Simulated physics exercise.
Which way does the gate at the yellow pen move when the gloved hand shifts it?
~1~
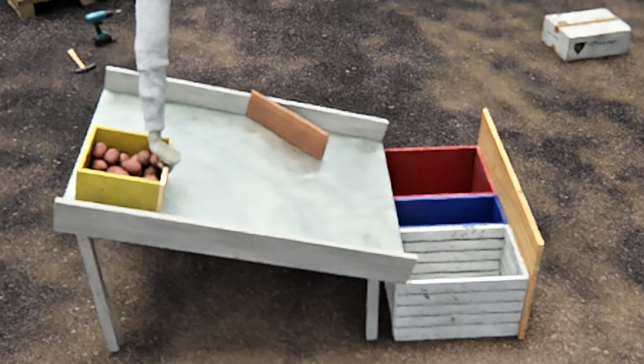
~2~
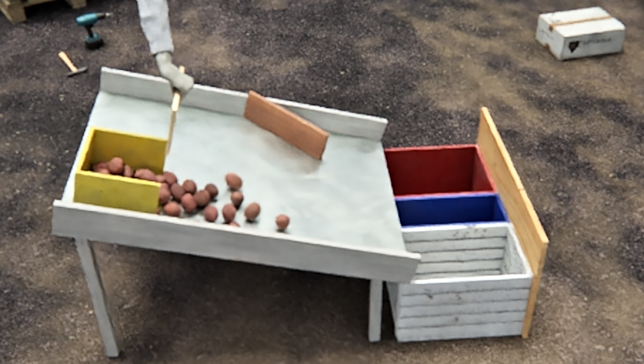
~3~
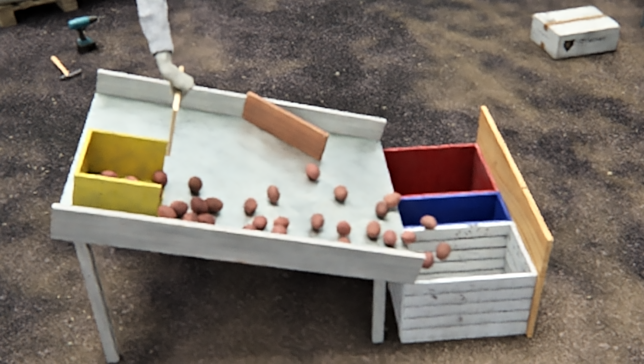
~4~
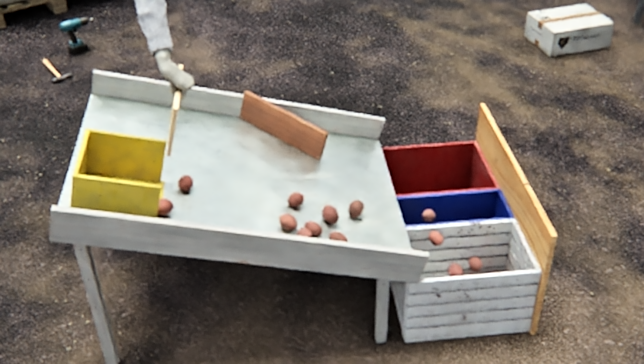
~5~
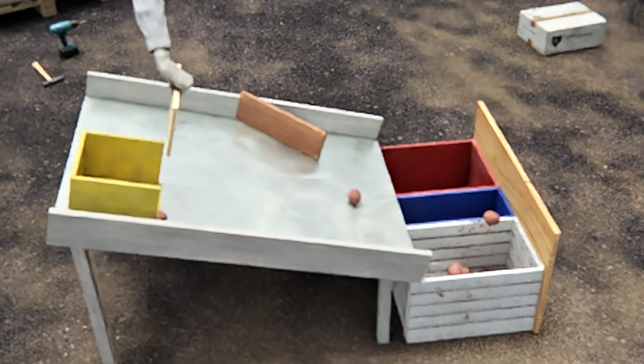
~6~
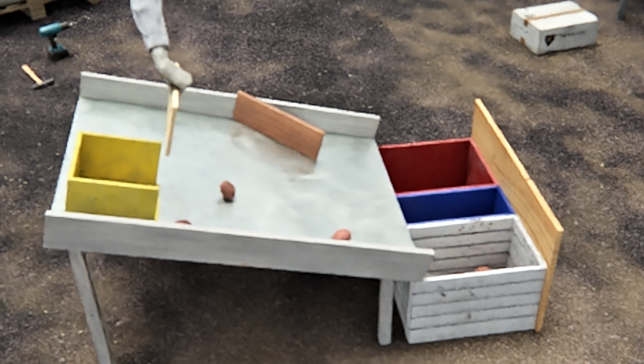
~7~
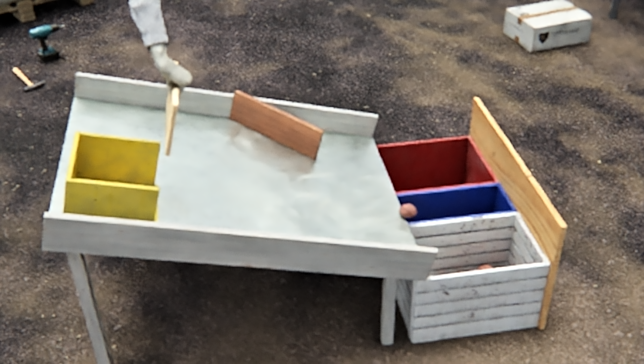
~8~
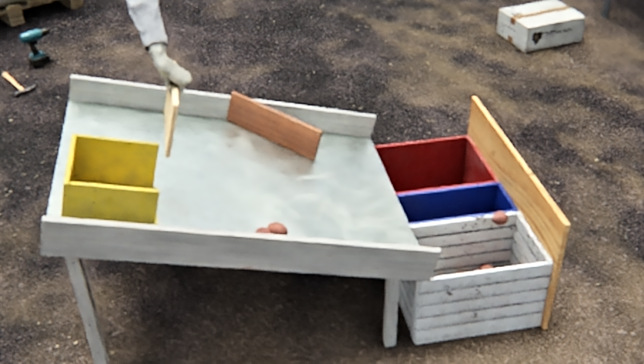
The gate moves up, as the viewer sees it, and the gloved hand keeps holding it clear of the potatoes.
